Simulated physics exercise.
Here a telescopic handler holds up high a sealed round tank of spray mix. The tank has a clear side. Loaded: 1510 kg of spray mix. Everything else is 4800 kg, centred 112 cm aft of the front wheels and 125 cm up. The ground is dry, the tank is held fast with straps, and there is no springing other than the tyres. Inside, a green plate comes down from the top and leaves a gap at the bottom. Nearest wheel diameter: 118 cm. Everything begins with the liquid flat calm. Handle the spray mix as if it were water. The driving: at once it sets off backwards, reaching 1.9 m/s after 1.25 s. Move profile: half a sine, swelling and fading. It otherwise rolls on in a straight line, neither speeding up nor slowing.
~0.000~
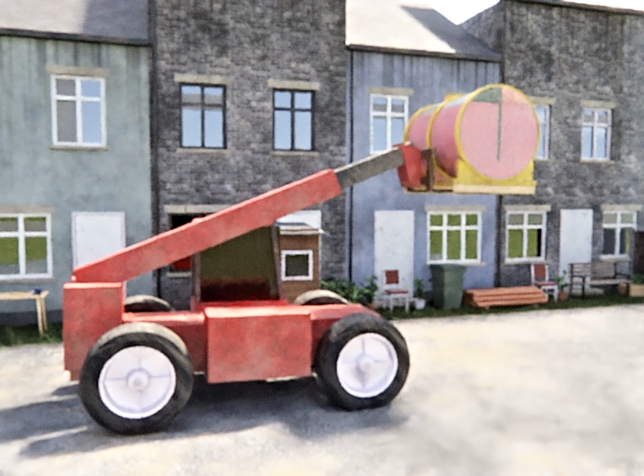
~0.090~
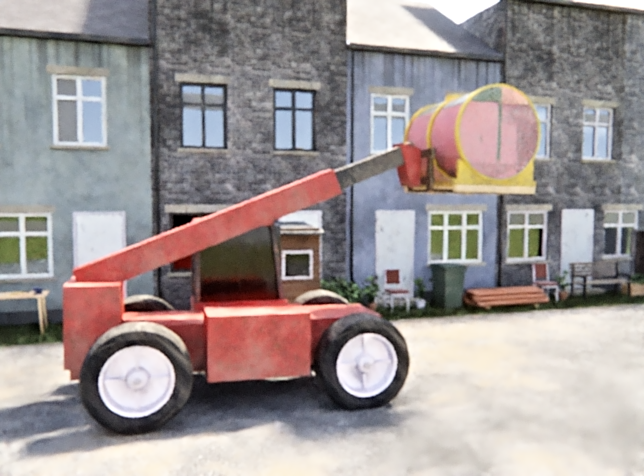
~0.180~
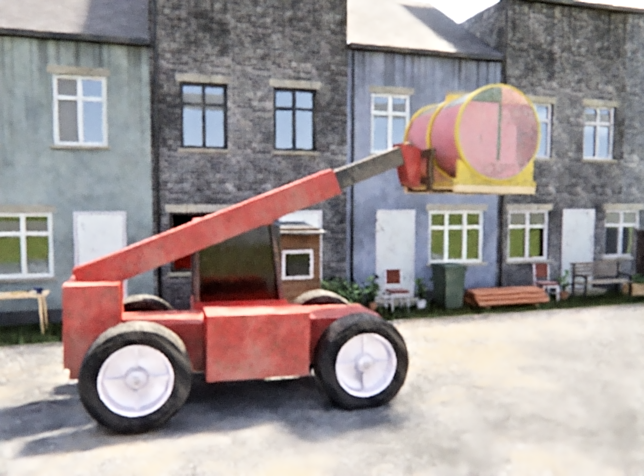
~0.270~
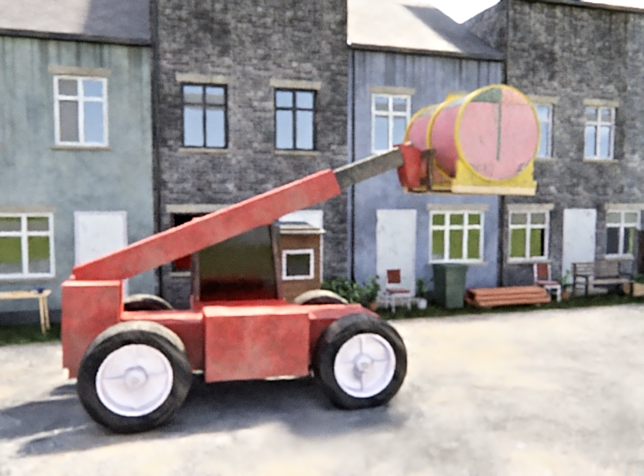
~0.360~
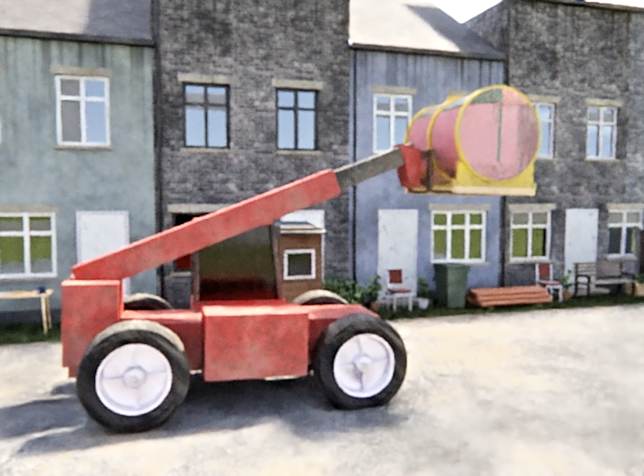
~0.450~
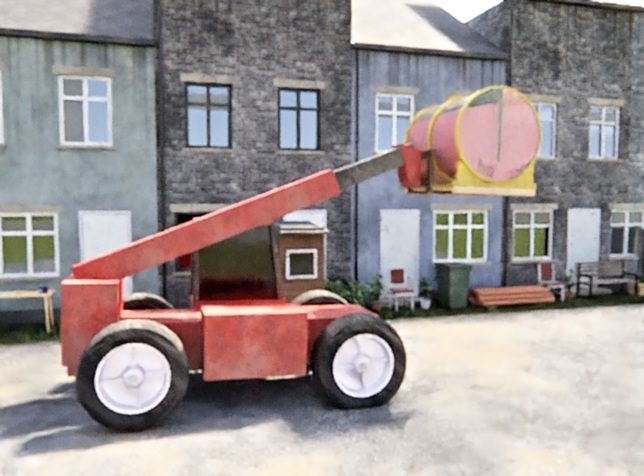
A red machine with a long raised arm, holding up a pink tank with yellow bands, rolled very slightly backwards to the left past a row of terraced houses, its arm staying still.
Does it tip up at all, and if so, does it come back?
Yes, and it comes back.
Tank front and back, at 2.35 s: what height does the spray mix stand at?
Front 92 cm and back 98 cm.
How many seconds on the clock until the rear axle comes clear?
Near 0.55 seconds.
By 0.55 s the lean is 1° nose down, the rear 2 cm in the air; the liquid stands 98 cm on the front, 88 cm on the back.
By 1.50 s the lean is 5° nose down, the rear 20 cm in the air; the liquid stands 99 cm on the front, 87 cm on the back.
By 2.35 s the lean is 1° nose up, wheels down; the liquid stands 92 cm on the front, 97 cm on the back.
By 4.24 s all wheels are down again; the highest lift was 20 cm and the largest lean 5°.
